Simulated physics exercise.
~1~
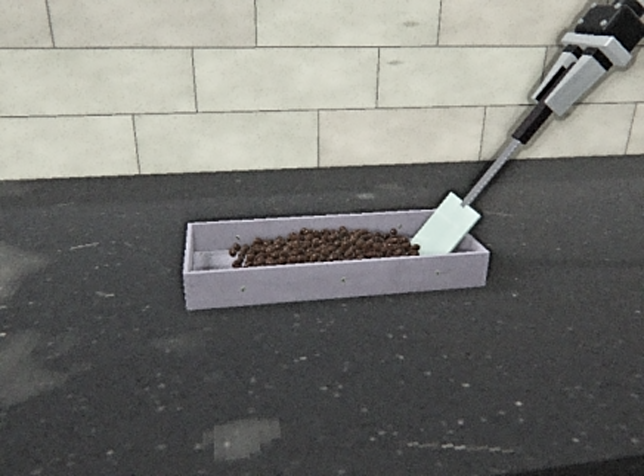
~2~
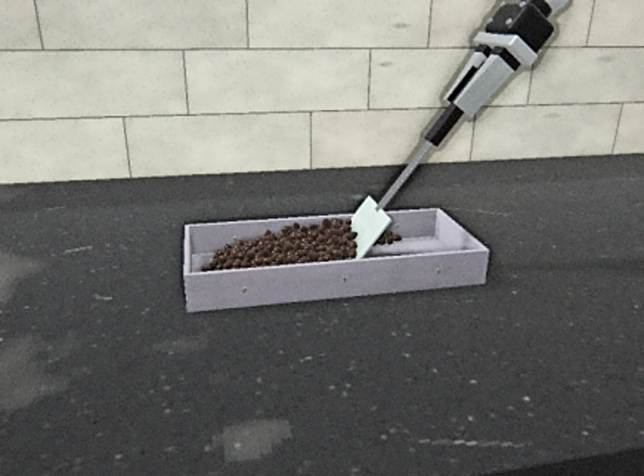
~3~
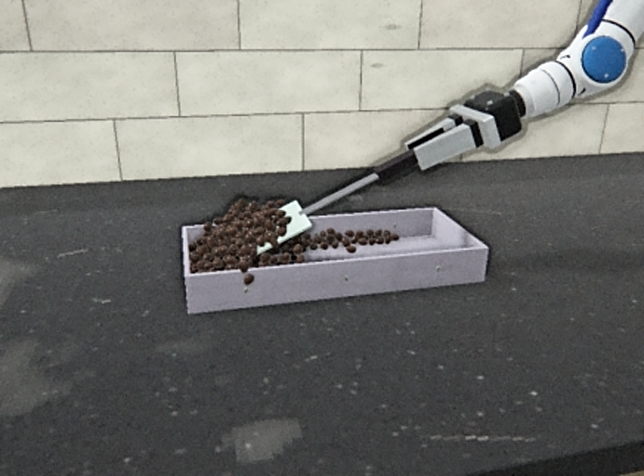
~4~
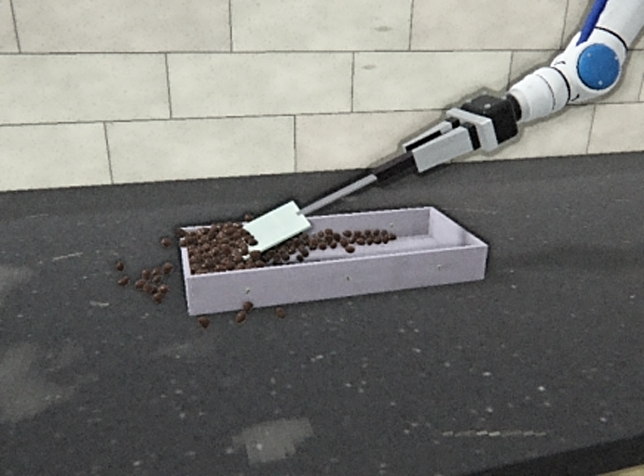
On a dark tabletop by a pale brick wall, a robot arm pushed a spatula leftward through a trough of brown beans, heaping them at the left end until some spilled over and scattered on the table, while most stayed inside.
